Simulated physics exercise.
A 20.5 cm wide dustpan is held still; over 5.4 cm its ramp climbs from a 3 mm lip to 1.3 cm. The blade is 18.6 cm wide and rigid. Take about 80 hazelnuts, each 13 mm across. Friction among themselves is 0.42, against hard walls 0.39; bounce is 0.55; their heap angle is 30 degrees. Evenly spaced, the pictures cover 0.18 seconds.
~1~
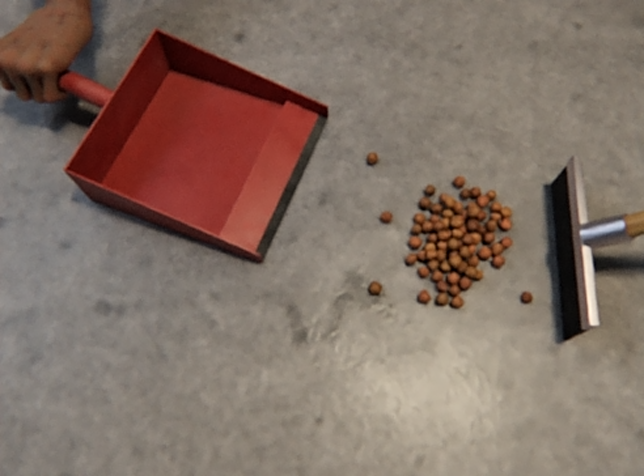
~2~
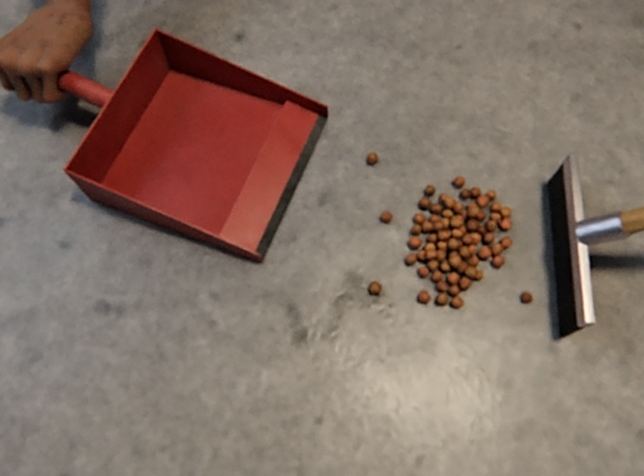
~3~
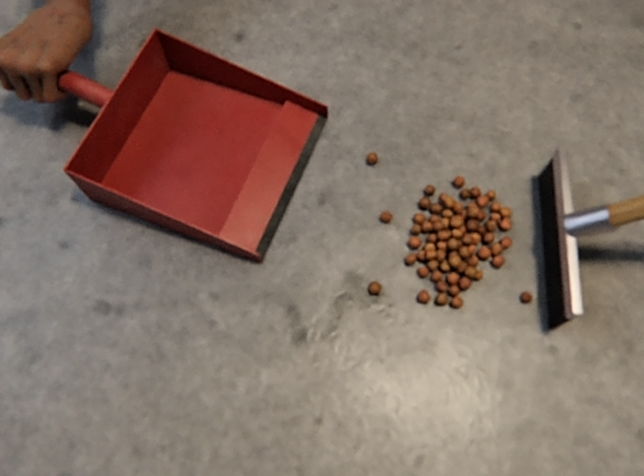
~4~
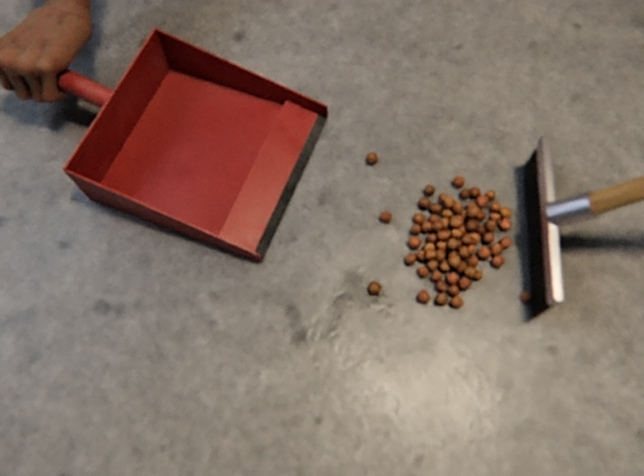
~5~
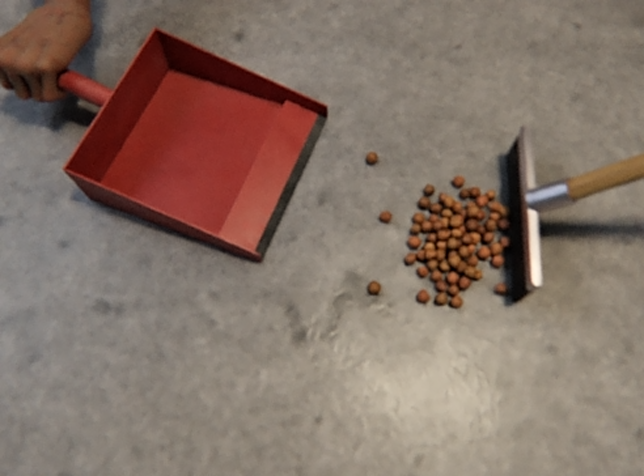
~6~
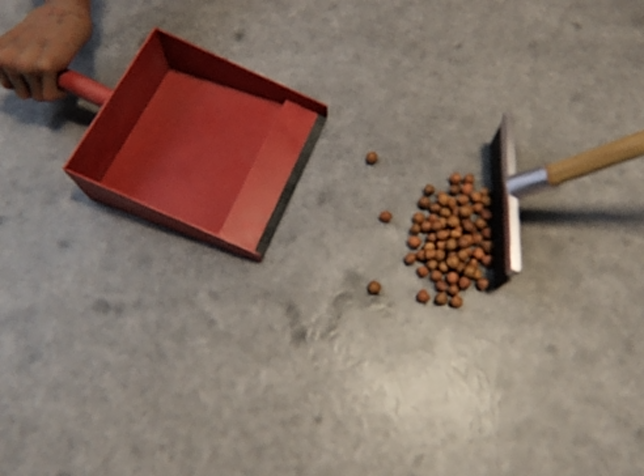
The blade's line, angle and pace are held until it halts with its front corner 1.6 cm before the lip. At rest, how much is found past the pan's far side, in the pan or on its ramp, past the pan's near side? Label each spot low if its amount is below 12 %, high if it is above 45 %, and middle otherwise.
Past the pan's far side: Low, in the pan or on its ramp: Low, past the pan's near side: Low.
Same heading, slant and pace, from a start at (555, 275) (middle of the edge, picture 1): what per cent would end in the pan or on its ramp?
Estimate: Near 10 %.
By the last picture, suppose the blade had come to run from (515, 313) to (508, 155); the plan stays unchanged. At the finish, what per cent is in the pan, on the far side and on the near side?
Pan 20, far 0, near 30.
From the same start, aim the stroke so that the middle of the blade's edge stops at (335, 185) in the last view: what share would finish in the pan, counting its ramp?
Some 15 per cent.
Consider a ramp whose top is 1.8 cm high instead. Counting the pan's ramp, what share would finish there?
I'd expect close to 5 per cent.
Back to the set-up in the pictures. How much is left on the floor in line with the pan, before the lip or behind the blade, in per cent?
Share: Roughly 80 percent.
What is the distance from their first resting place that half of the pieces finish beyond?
The figure is about 14 cm.
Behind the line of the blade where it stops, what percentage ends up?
Near 35 percent, give or take.
Then, 0.16 s after the last picture, middle of the blade 13 cm from the lip; 0 % over the lip, far side 5 %, near side 0 %.
Then, 0.26 s after the last picture, middle of the blade 7 cm from the lip; 0 % over the lip, far side 5 %, near side 0 %.
Then, 0.50 s after the last picture, middle of the blade 4 cm from the lip; 5 % over the lip, far side 10 %, near side 5 %.
In the end, far side 10 %, pan 5 %, near side 5 %, in front of the lip or behind the blade 80 %.
